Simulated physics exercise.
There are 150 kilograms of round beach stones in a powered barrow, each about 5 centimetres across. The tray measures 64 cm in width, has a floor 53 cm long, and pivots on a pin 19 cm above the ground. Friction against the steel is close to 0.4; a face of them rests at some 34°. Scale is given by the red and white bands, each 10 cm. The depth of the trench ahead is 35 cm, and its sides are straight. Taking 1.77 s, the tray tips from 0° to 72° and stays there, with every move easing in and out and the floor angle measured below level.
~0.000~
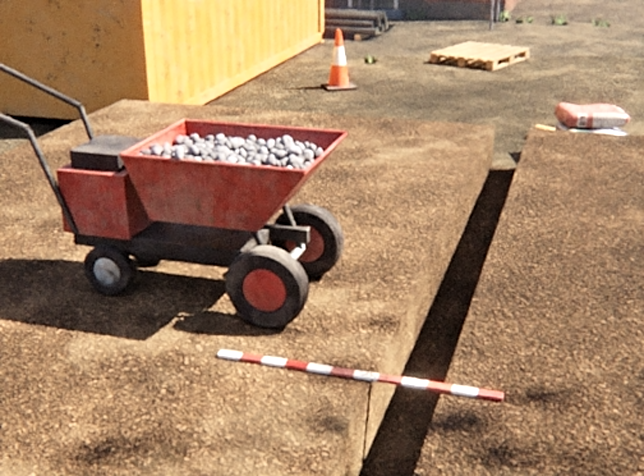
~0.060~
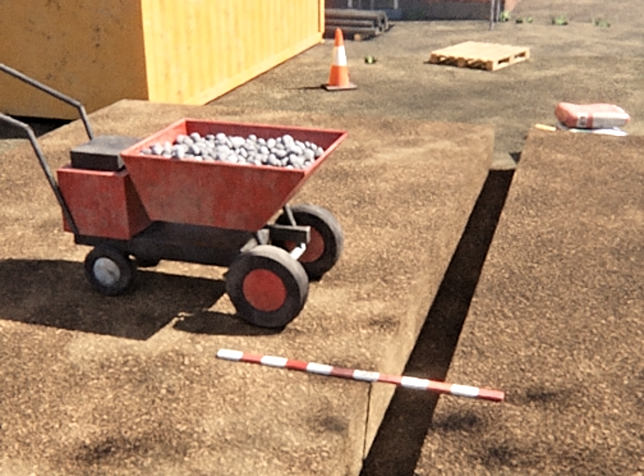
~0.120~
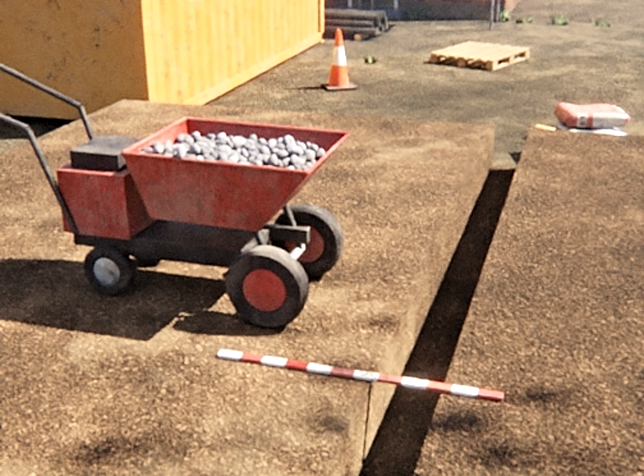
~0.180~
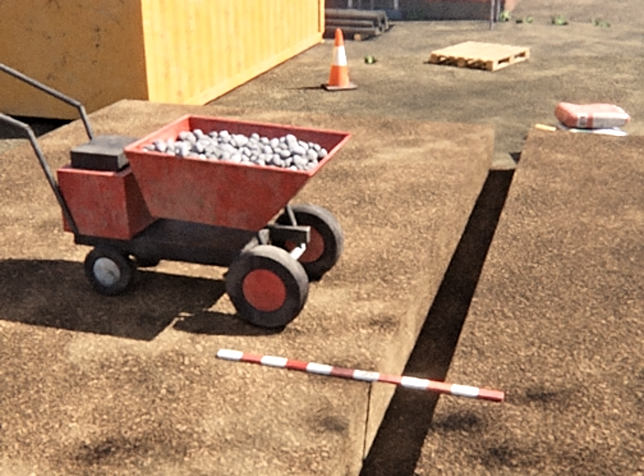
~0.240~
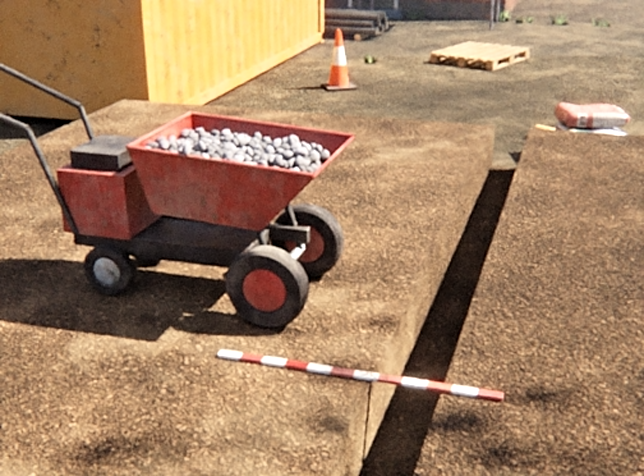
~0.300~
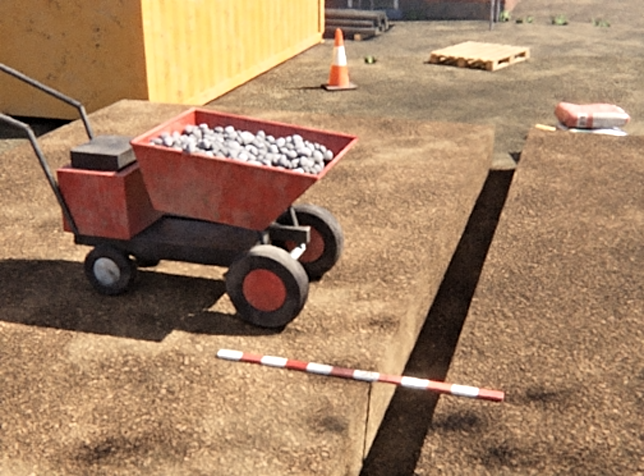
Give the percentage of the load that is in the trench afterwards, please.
Near 73 per cent of the load.
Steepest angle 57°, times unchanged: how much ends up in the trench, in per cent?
Near 65 per cent then.
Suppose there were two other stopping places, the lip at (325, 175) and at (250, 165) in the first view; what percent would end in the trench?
That gives roughly 45 per cent and roughly 80 per cent.
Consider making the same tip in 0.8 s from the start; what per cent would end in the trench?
Roughly 55 per cent would.
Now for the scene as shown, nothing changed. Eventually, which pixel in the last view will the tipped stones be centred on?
The resting stones are centred at roughly (445, 360).
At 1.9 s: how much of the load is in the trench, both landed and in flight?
45 per cent, give or take.
After 1.3 s the floor is at 61°; 97 % in the tray, 3 % in the trench; the foremost stones are at (434, 277).
After 1.9 s the floor is at 72°; 32 % in the tray, 45 % in the trench, 23 % past the trench; the foremost stones are at (589, 355).
After 2.2 s the floor is at 72°; 9 % in the tray, 63 % in the trench, 28 % past the trench; the foremost stones are past the picture's edge.
After 4.2 s the floor is at 72°; 0 % in the tray, 73 % in the trench, 27 % past the trench; the foremost stones are past the picture's edge.
